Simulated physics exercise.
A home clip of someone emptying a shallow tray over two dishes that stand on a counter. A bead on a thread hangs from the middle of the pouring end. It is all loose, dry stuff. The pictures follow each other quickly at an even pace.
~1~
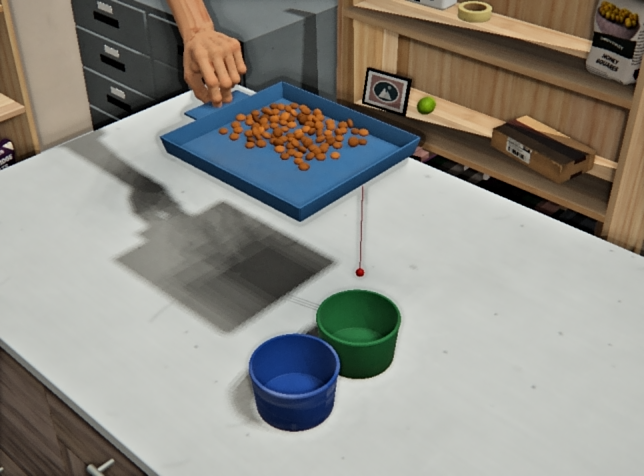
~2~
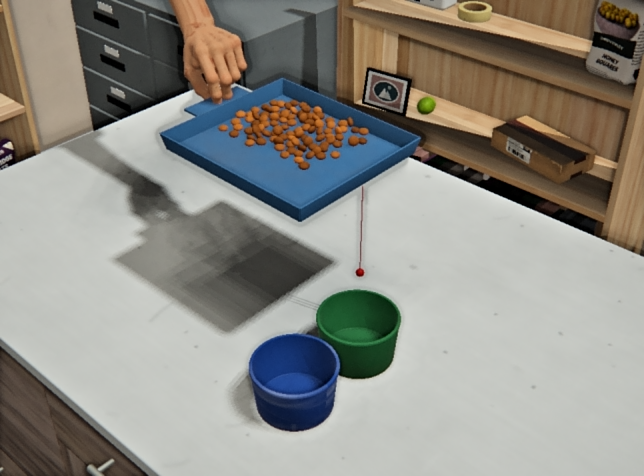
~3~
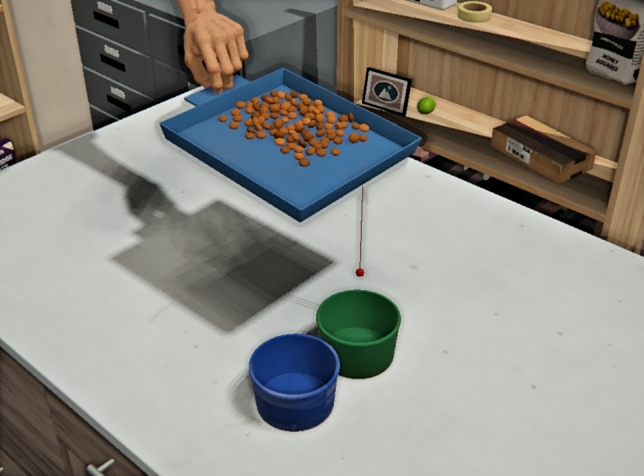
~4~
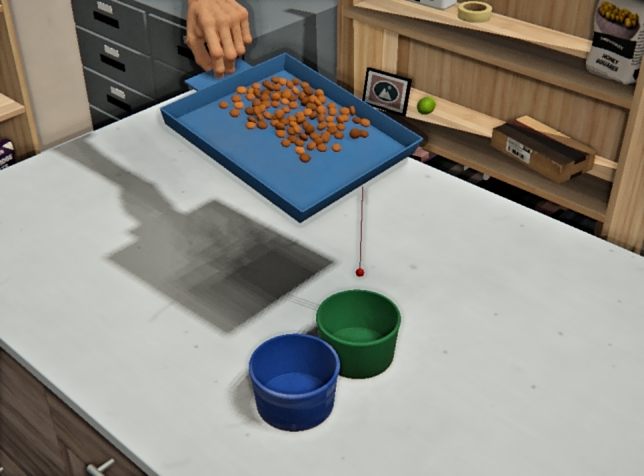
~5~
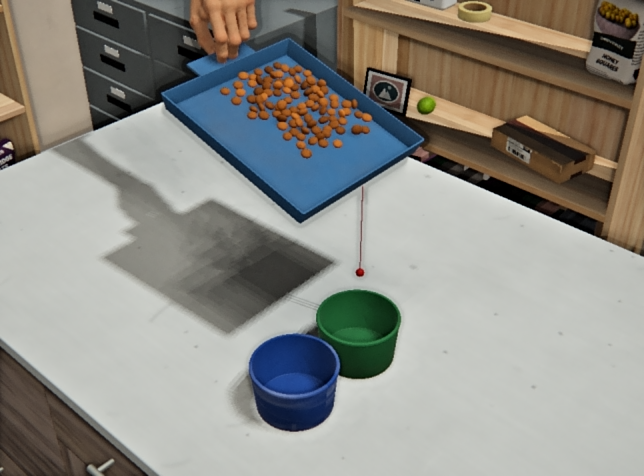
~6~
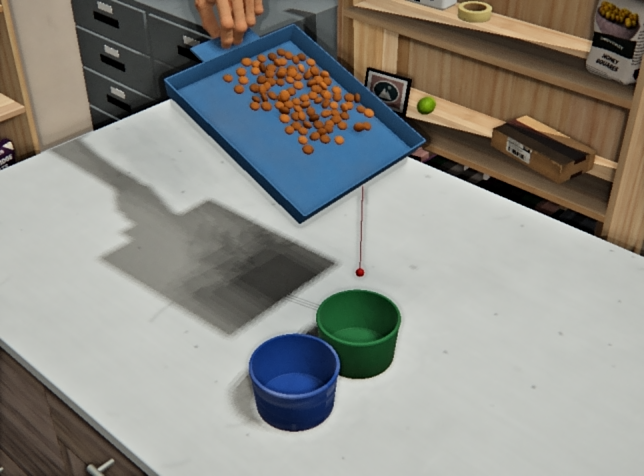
On a white counter, a blue dish and a green dish stand close together below a shallow blue tray of small brown pieces, gripped by a hand at its far end. The tray is nearly level at first, then the hand raises the far end steadily into a clear slant, the pieces remaining clustered on it.
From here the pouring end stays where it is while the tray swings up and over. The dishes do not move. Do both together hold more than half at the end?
They take under half between them.
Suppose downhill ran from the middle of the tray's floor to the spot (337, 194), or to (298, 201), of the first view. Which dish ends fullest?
In turn: The right one; the left dish.
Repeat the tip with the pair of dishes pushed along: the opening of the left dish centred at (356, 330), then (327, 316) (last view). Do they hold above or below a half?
In turn: The larger part; under half.
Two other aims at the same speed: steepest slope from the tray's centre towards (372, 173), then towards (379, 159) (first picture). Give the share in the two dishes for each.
Roughly 0 per cent, and 0 per cent.
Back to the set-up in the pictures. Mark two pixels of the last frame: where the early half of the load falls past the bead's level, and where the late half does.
The first part at (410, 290); the rest at (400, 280).
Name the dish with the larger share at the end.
More ends in the right one.
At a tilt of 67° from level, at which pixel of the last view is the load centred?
Around (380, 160).
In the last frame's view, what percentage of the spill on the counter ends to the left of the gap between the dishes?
Near 0 %.
Just after the last frame, tray tipped steeply; almost all on the tray; just a few in the air.
A moment on, tray tipped past a quarter turn; roughly a third on the tray; just a few in the left dish; about a tenth in the right dish; roughly half outside both; about a tenth in the air.
Further on, tray tipped past a quarter turn; just a few in the left dish; roughly a quarter in the right dish; the larger part outside both.
When it is over, tray tipped past a quarter turn; just a few in the left dish; roughly a quarter in the right dish; the larger part outside both.
